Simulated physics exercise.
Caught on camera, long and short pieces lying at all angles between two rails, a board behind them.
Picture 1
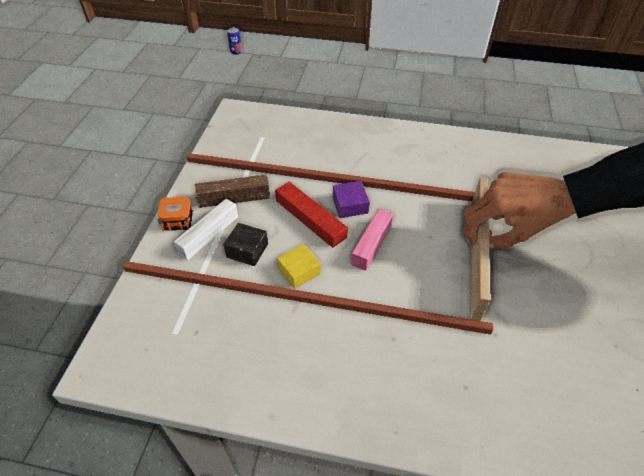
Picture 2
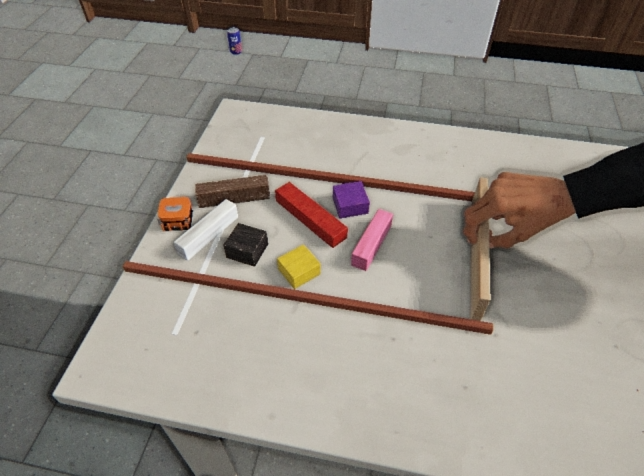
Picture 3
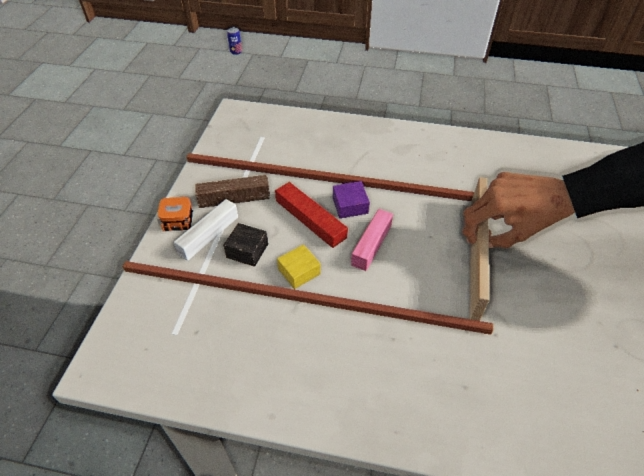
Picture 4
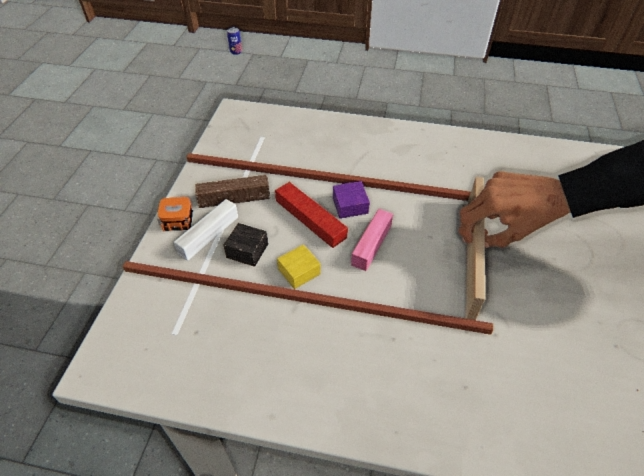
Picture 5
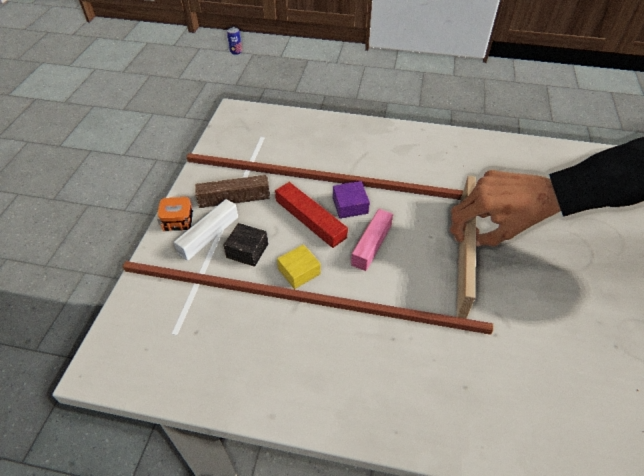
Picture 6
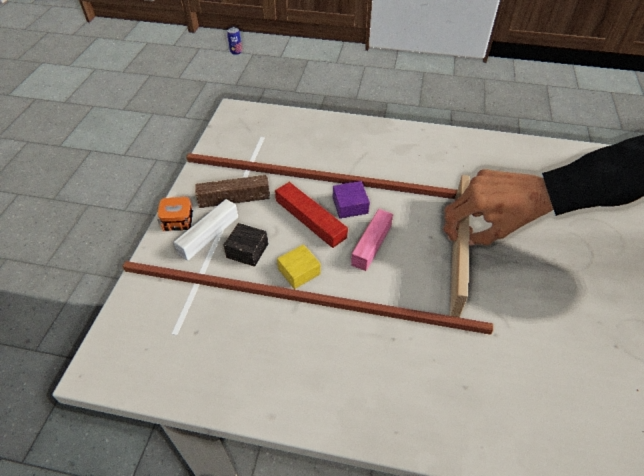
A pale tabletop in a room with grey floor tiles and wooden cabinets is seen from above at an angle, the view staying still. Between two reddish-brown rails lie an orange case, white, brown, red and pink bars, and black, yellow and purple blocks, with a white line crossing beneath. A dark-sleeved hand at right holds an upright board, then slides it slightly left, the pieces staying motionless.
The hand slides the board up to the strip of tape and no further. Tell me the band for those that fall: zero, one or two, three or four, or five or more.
As it turns out, the number that fall off is one or two.
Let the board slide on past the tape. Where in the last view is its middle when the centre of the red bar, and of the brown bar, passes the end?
Its middle is around (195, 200) and around (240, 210).
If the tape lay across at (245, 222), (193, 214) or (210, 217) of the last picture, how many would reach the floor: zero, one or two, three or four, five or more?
Taking them in turn, none; three or four; three or four.
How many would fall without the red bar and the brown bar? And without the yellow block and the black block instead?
First 0, then 1.
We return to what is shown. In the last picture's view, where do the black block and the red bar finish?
First (171, 234), then (197, 191).
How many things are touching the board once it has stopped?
3 of them.
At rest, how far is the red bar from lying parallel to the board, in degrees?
Near 15 degrees.
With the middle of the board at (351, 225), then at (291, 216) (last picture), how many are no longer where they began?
First 3, then 6.
A little later, none off yet; orange case at rest near (176, 214); white stick at rest near (207, 229); brown bar at rest near (233, 191).
When it is over, the number that fall off is one or two; down, brown bar and orange case.
